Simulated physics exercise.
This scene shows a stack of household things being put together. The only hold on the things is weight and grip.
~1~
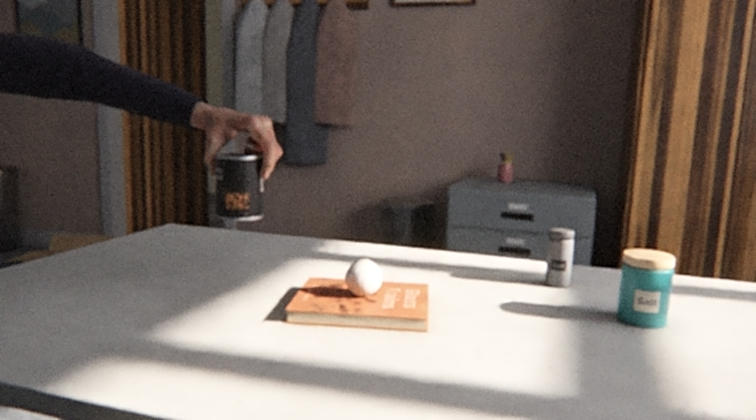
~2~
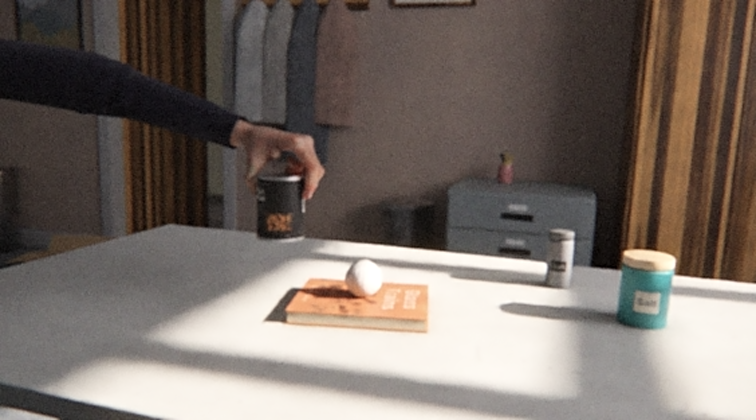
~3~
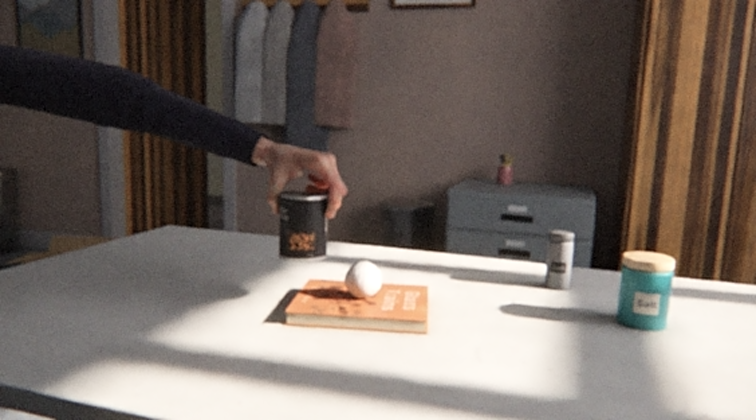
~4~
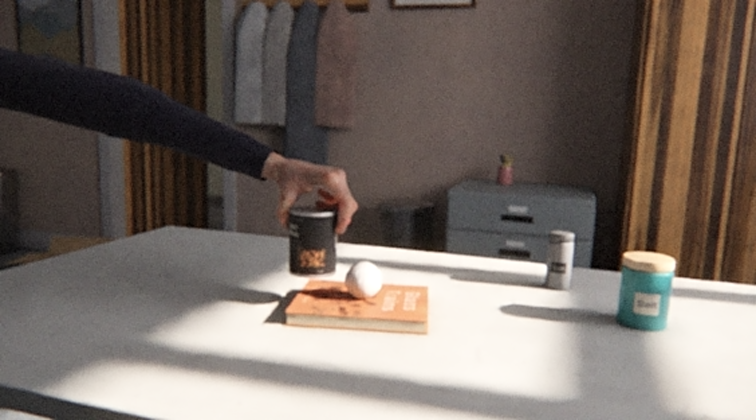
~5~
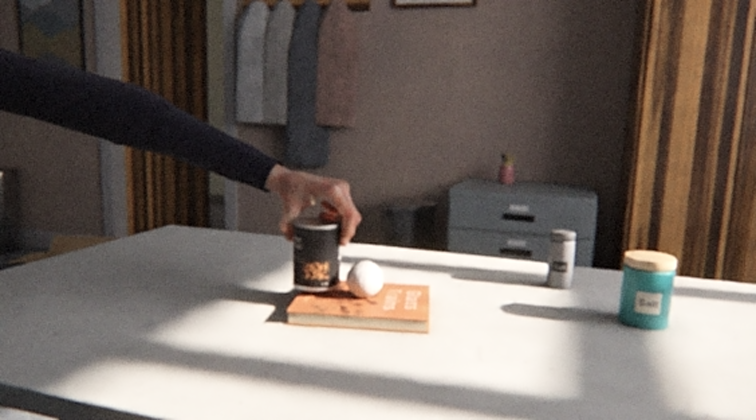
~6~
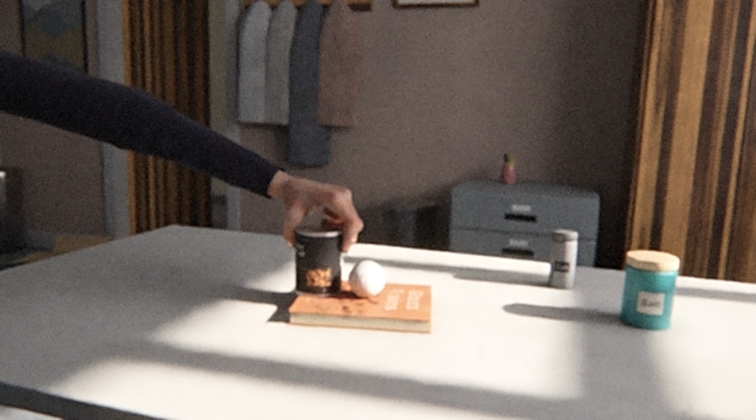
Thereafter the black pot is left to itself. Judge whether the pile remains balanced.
I expect the stack will stand.
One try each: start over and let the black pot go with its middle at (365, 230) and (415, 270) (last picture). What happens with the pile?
On the first go it collapses, and on the second it remains standing.
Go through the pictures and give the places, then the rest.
The first picture shows still above its spot; black pot (240, 186); orange book (363, 302).
The second picture shows still above its spot; black pot (281, 206); grey shaker (559, 258).
The third picture shows still above its spot; black pot (303, 225); orange book (362, 304).
The fourth picture shows still above its spot; black pot (313, 241); grey shaker (559, 260).
The fifth picture shows still above its spot; black pot (317, 253); orange book (364, 303).
The sixth picture shows set down, still held; black pot (319, 260); grey shaker (563, 259).
Then, 1.20 s on from there, no change.
Then, 2.20 s on from there, black pot resting near (319, 260).
In the end, all 5 unmoved. At the end, from the last picture's camera, black pot near (319, 260). The pile keeps its balance.
